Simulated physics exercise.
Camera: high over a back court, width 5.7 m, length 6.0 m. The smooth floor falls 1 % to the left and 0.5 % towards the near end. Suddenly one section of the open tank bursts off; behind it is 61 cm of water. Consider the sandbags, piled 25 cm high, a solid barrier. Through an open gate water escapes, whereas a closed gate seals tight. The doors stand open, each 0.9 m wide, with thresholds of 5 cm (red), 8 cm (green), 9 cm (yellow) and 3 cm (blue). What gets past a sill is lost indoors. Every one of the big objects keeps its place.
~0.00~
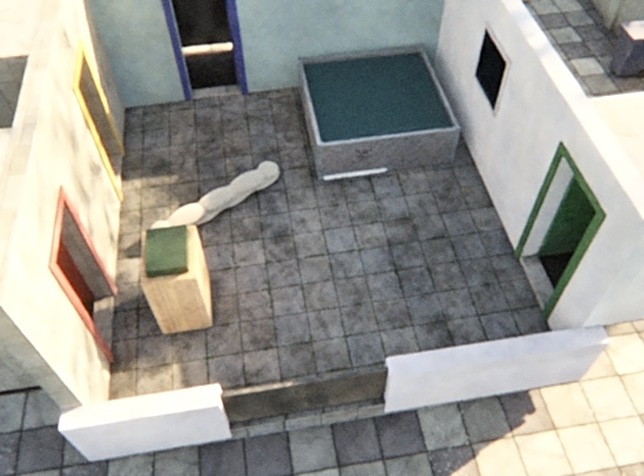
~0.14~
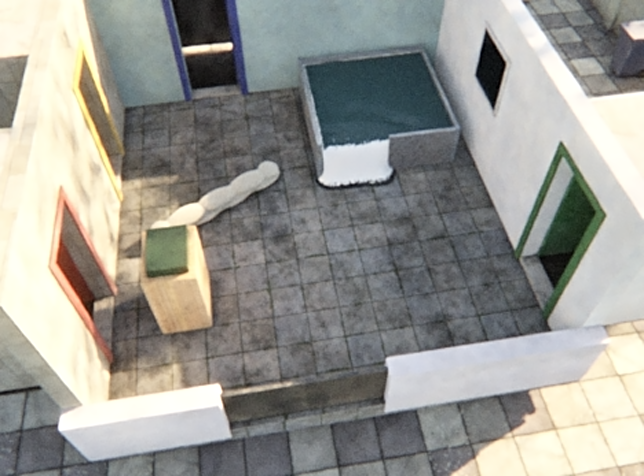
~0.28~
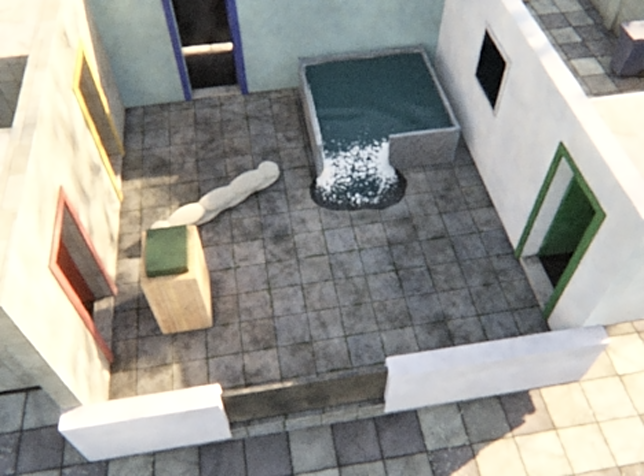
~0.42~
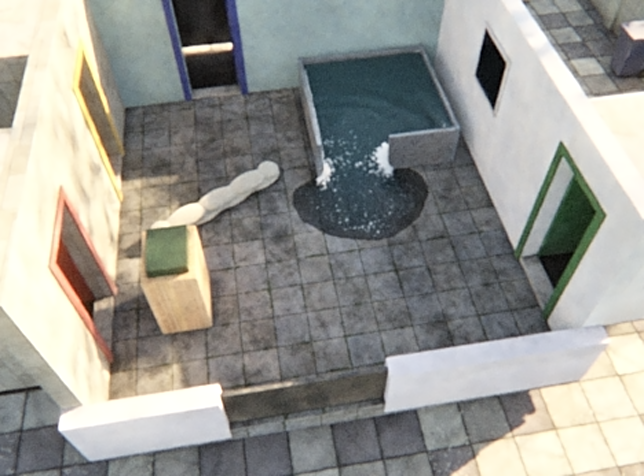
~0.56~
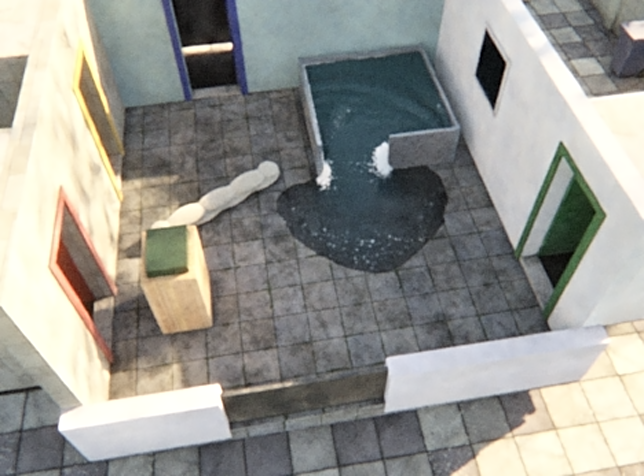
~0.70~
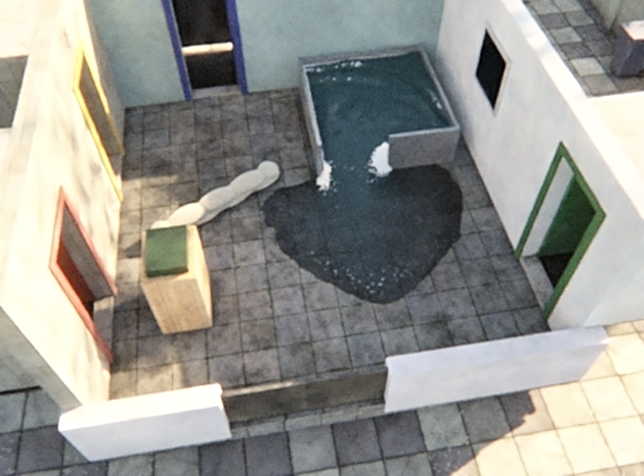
At first, dark water sits still in an open gray tank at the back of a tiled court, near sandbags and a wooden block. Then a front section of the tank gives way and white, foaming water pours out, and a dark pool spreads widely across the floor towards the near end.
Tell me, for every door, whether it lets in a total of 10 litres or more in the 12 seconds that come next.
My prediction: The red door overtops the limit; the green door overtops the limit; the yellow door remains shy of the limit; the blue door overtops the limit.
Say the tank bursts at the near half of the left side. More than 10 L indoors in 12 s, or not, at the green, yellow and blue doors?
Then green does not exceed it, yellow exceeds it, blue exceeds it.
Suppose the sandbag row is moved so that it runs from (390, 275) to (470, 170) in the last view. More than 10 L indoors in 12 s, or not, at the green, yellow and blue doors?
Result - green: No, not exceeded, yellow: No, not exceeded, blue: Yes, exceeded.
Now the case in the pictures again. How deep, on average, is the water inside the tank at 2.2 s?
The mean depth is some 36 cm.
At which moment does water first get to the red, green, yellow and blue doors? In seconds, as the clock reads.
So red at 2.8 s, green at 1.6 s, yellow at 4.5 s, and blue at 6.0 s.
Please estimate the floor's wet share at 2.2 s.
Around 50 per cent.
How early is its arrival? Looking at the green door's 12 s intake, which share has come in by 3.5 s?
Share: ~ 25 %.
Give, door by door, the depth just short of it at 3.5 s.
In cm: Red 9, green 14, yellow 0, blue 0.
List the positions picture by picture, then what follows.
In the first frame, still water, 61 cm deep, in the open tank at (374, 96).
In the second frame, the front is at (390, 177), 0.6 m from the gap at (354, 160); 0.3 m2 of floor is under water; 61 cm left at the back of the open tank.
In the third frame, water pours out at (354, 162) and has run 0.9 m, to (394, 199); typically 10 cm deep outside, 61 cm at the open tank's back.
In the fourth frame, the front is at (392, 231), 1.3 m from the gap at (354, 163); 1.9 m2 of floor is under water; 61 cm left at the back of the open tank.
In the fifth frame, the front is at (389, 265), 1.9 m from the gap at (354, 163); 3.2 m2 of floor is under water; 61 cm left at the back of the open tank.
In the sixth frame, water pours out at (354, 163) and has run 2.4 m, to (376, 297); typically 4 cm deep outside, 56 cm at the open tank's back.
After 1.4 s water covers 40 % of the floor and is deepest (34 cm) near (350, 182); red door not reached, green door not reached, yellow door not reached, blue door not reached.
After 2.2 s water covers 50 % of the floor and is deepest (31 cm) near (555, 356); red door not reached, green door 6 cm at the sill, 0 L in, yellow door not reached, blue door not reached.
After 3.5 s water covers 60 % of the floor and is deepest (30 cm) near (107, 430); red door 9 cm at the sill, 1 L in, green door 14 cm at the sill, 10 L in, yellow door not reached, blue door not reached.
After 7.0 s water covers 85 % of the floor and is deepest (20 cm) near (123, 427); red door 12 cm at the sill, 77 L in, green door 9 cm at the sill, 37 L in, yellow door 4 cm at the sill, 0 L in, blue door 6 cm at the sill, 3 L in.
After 12.0 s water covers 95 % of the floor and is deepest (16 cm) near (107, 430); red door 12 cm at the sill, 177 L in, green door 7 cm at the sill, 39 L in, yellow door 3 cm at the sill, 0 L in, blue door 7 cm at the sill, 30 L in.
